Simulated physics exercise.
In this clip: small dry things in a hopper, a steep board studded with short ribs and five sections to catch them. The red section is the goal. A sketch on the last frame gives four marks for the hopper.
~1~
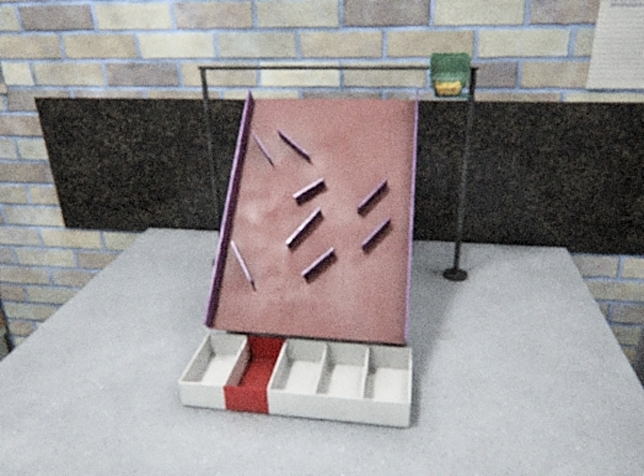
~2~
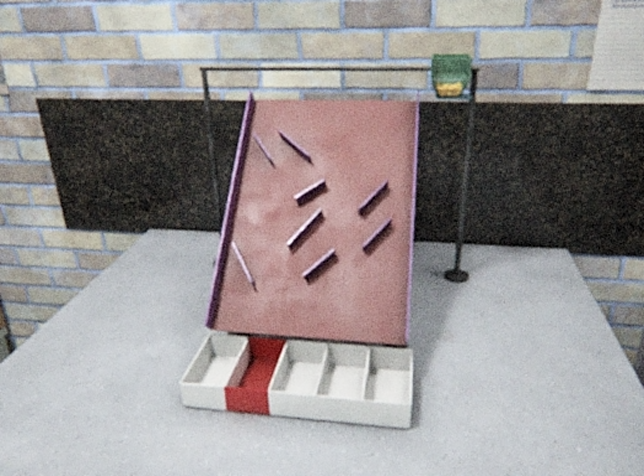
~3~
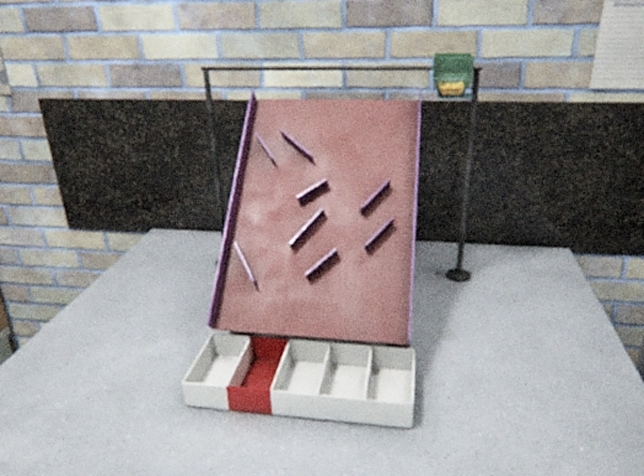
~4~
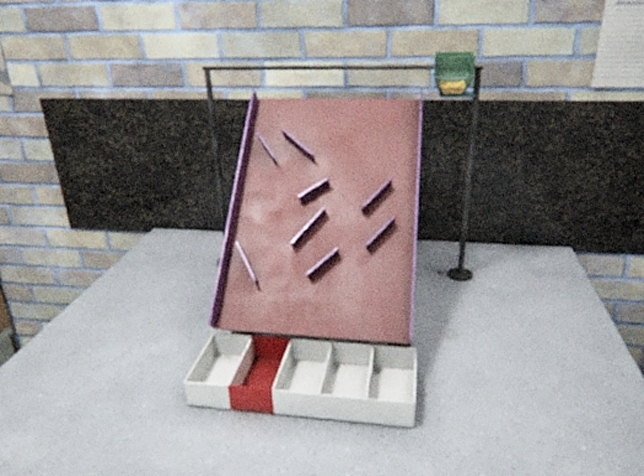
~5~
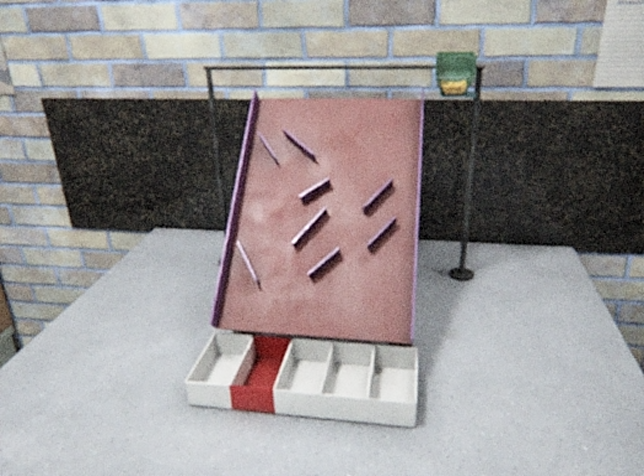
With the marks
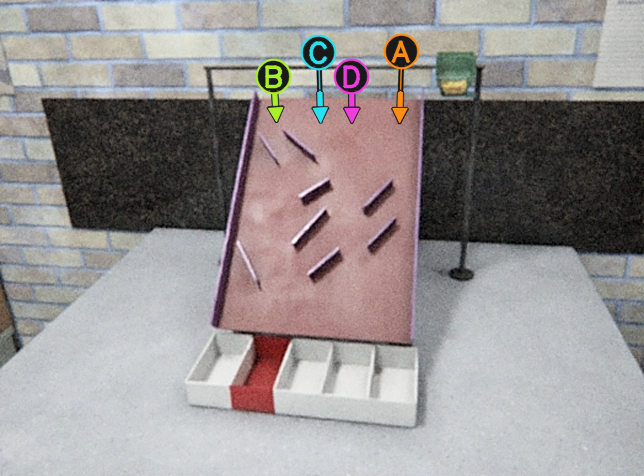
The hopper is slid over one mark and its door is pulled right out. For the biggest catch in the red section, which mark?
I would pick mark B.
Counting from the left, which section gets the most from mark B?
It is the second one.
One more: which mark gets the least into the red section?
That is mark A.
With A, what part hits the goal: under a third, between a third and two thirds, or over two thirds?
It is under a third.
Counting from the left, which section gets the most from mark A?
The fifth from the left.
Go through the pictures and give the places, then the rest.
In the first picture, hopper (448, 89), puffed corn balls, door shut.
In the second picture, ribs (254, 133) to (271, 159), (279, 130) to (309, 156), (295, 197) to (325, 179).
In the third picture, ribs (361, 208) to (390, 179), (289, 244) to (323, 208), (365, 245) to (393, 217).
In the fourth picture, ribs (236, 241) to (255, 281), (307, 274) to (337, 248).
In the fifth picture, red section (252, 397), number 2 of 5 from the left.
On the marked copy, mark A meets the board at (399, 117); mark B meets the board at (276, 116); mark C meets the board at (320, 117); mark D meets the board at (351, 117).
Choosing A, roughly a quarter in the red section, the larger part in other sections.
Choosing B, the larger part in the red section, roughly a quarter in other sections.
Choosing C, roughly half in the red section, roughly half in other sections.
Choosing D, roughly half in the red section, roughly half in other sections.
